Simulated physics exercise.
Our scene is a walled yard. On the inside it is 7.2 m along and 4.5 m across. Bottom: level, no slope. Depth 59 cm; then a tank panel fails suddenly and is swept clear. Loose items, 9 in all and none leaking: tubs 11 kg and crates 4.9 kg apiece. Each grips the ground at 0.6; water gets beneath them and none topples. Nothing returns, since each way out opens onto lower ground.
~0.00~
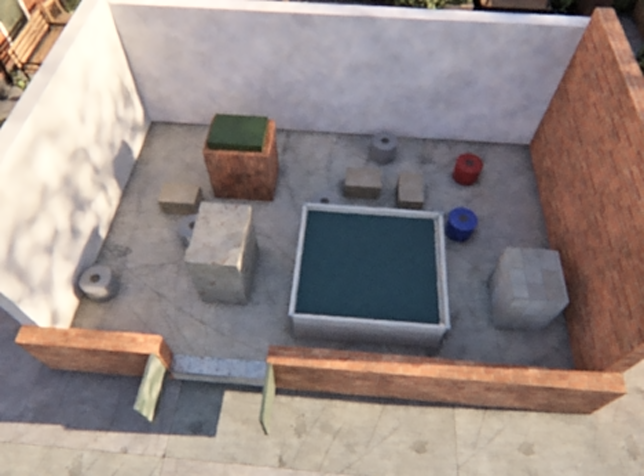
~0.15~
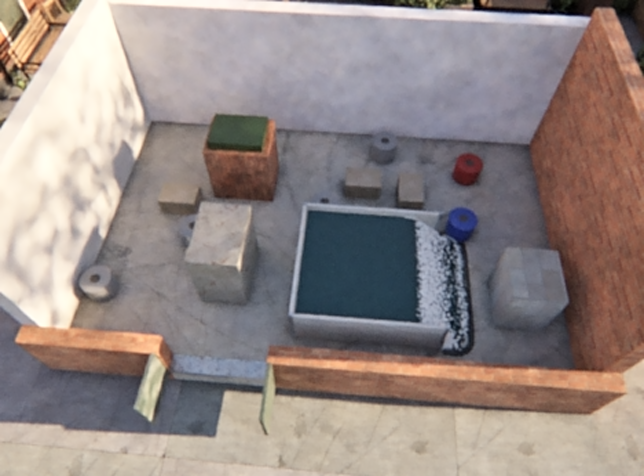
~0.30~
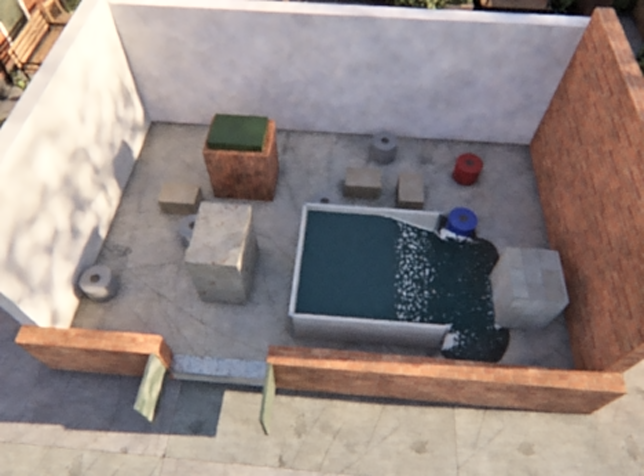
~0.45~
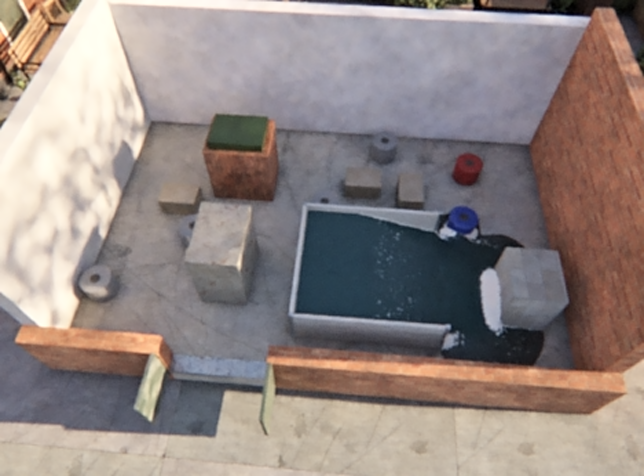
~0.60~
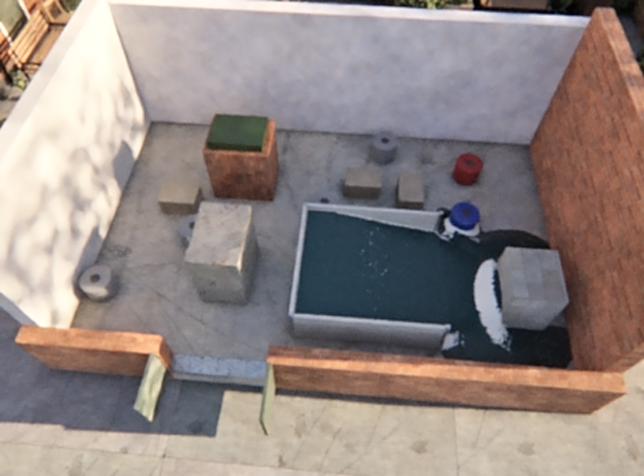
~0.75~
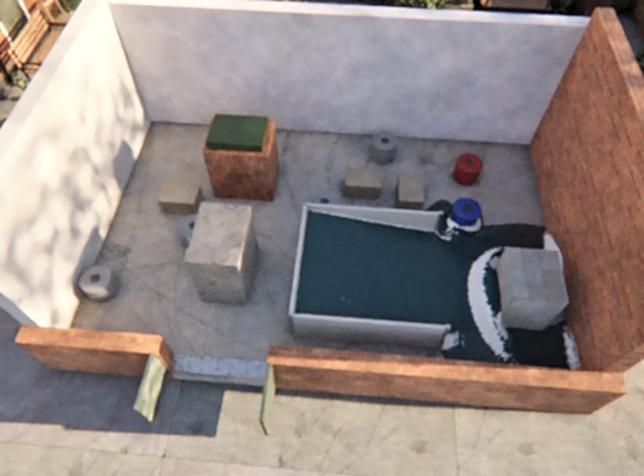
Dark water pours over the right side of a white-rimmed pool in a walled yard, seen from a fixed, high viewpoint. Pale and brick walls enclose a green-topped brick block, grey blocks and tubs, with a red tub and a blue tub toward the right. Edged with white foam, the water spreads around the right-hand grey block and nudges the blue tub slightly, while the red tub stays still.
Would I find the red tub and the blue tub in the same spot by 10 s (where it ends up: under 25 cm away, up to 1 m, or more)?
My answer is that the red tub ends well clear of its start and the blue tub ends well clear of its start.
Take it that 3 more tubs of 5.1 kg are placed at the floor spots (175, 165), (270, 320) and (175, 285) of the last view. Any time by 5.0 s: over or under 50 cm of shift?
Listed order gives within the limit, within the limit, within the limit.
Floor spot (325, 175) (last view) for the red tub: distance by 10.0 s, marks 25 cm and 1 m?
By that time it is swept a long way.
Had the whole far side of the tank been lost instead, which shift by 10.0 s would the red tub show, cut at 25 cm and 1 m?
The answer: The red tub is taken far off.
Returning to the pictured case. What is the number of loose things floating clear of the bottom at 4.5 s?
At that instant the tally stands at 2.
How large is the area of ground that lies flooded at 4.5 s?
At that time the wet patch spans about 23 m2.
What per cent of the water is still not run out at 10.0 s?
Roughly 96 percent.
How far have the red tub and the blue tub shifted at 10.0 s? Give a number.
Roughly 500 cm and 400 cm.
After 2.0 s the red tub is near (470, 163), 0.0 m from its start, aground; the blue tub is near (464, 190), 0.6 m from its start, aground; 0 of 9 are out; 0 afloat.
After 4.5 s the red tub is near (356, 139), 2.0 m from its start, afloat; the blue tub is near (372, 157), 1.9 m from its start, aground; 0 of 9 are out; 2 afloat.
After 7.0 s the red tub is near (159, 142), 5.4 m from its start, afloat; the blue tub is near (299, 182), 2.7 m from its start, afloat; 0 of 9 are out; 5 afloat.
After 10.0 s the red tub is near (168, 183), 5.1 m from its start, aground; the blue tub is near (227, 200), 3.8 m from its start, aground; 0 of 9 are out; 4 afloat.
